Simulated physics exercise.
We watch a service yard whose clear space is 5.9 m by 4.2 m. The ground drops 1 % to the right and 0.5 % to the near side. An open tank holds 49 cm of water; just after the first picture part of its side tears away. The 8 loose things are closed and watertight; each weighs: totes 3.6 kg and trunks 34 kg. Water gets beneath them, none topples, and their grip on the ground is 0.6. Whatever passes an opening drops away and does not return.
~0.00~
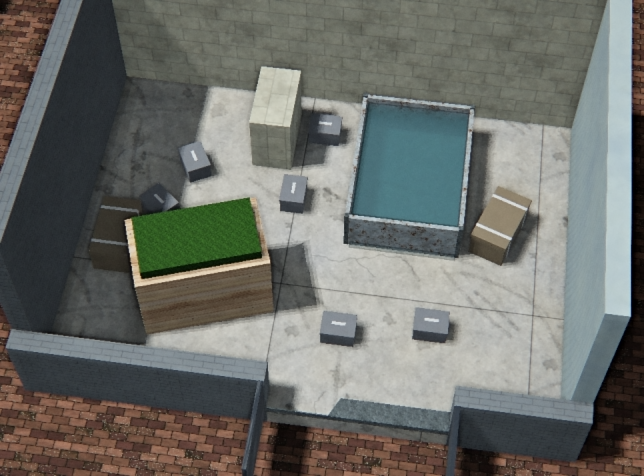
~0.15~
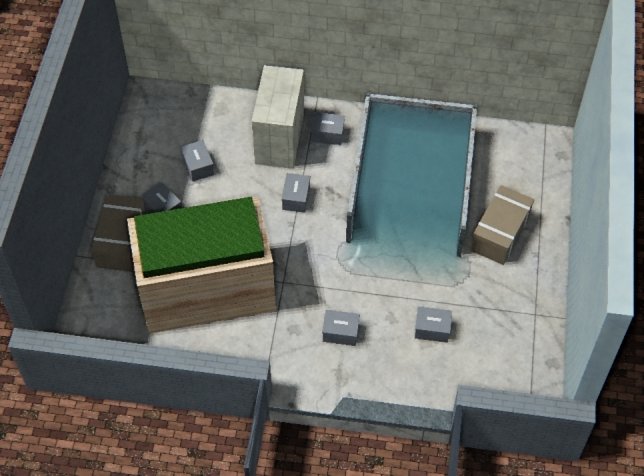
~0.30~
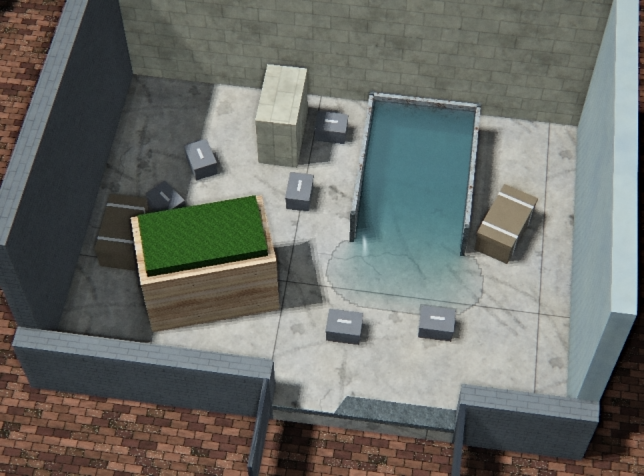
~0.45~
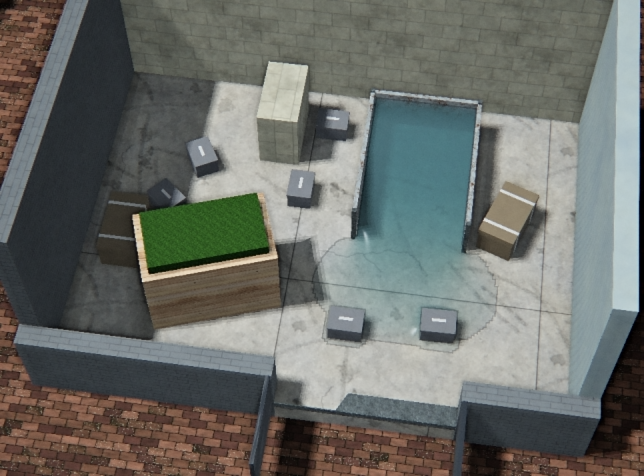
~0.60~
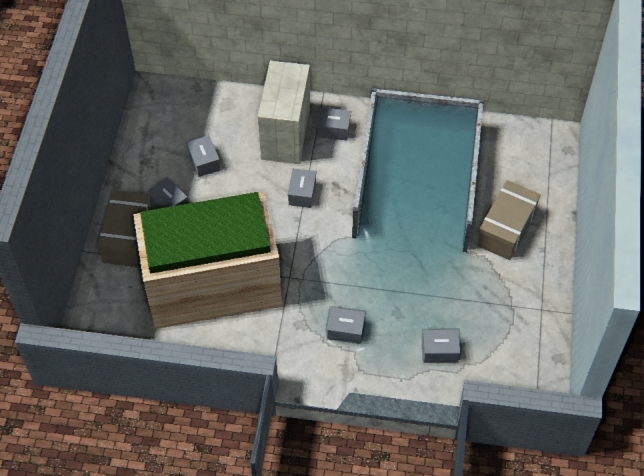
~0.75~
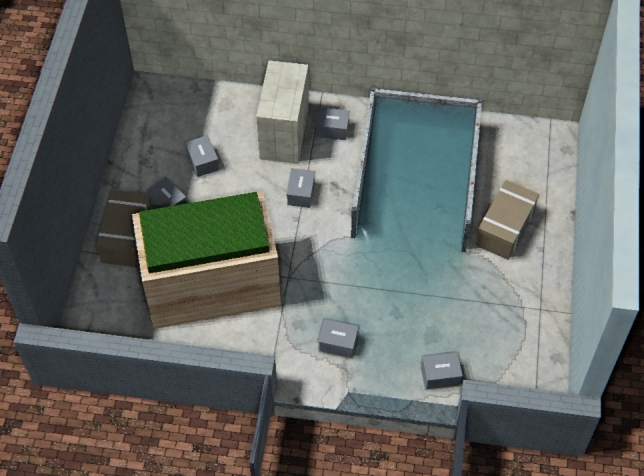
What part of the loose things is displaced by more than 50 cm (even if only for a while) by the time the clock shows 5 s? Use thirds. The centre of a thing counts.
It is less than a third.
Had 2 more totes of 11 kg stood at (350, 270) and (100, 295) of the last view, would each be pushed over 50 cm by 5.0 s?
In turn: Over, under.
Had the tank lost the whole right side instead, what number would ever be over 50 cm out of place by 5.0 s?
In that case 3 of them.
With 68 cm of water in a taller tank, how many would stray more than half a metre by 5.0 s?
Then 2.
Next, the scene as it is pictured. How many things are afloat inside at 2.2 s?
At that moment 0.
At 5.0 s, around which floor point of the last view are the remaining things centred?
At about (273, 192).
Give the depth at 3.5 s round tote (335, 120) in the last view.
About 0 cm.
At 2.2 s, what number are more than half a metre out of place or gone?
I count 2.
After 1.1 s 2 of 8 are over 50 cm from their spots; 0 afloat.
After 2.2 s 2 of 8 are over 50 cm from their spots; 0 afloat.
After 3.5 s 2 of 8 are over 50 cm from their spots; 0 afloat.
After 5.0 s 2 of 8 are over 50 cm from their spots, and 2 have been at some point; 0 afloat.
